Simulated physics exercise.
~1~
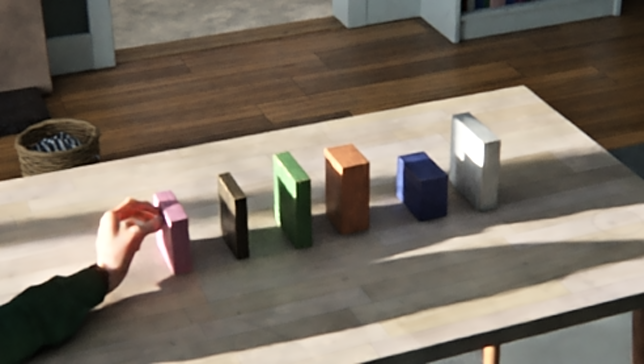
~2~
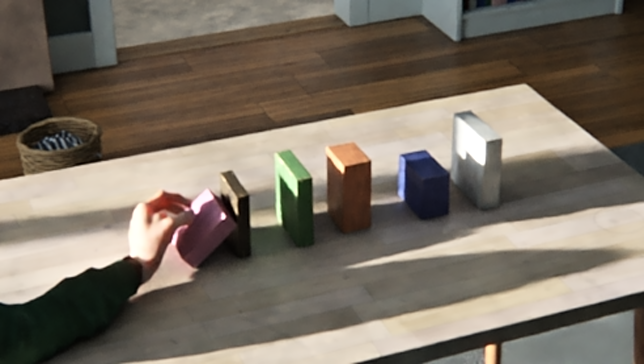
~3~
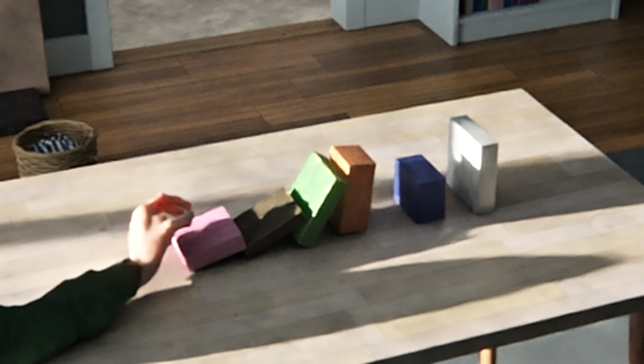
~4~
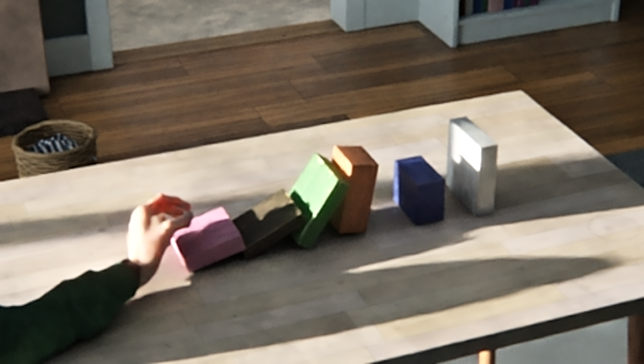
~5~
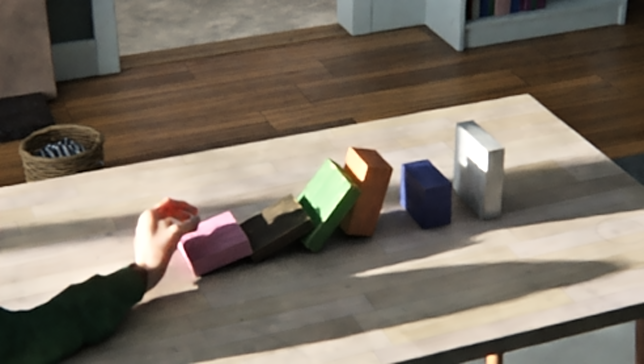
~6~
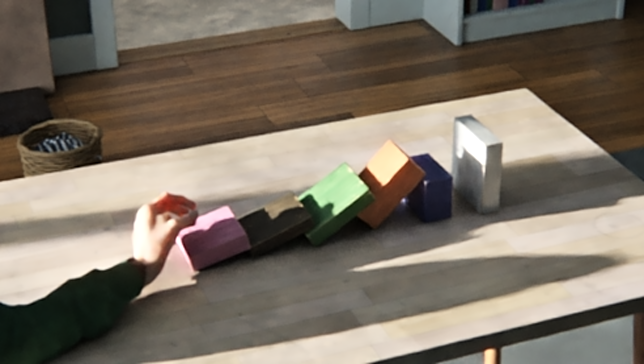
A hand in a dark green sleeve tipped a pink block rightward on a wooden table, knocking down the black one, then the green and orange in turn, until the orange leaned against the blue block, which stayed upright beside the untouched white one.
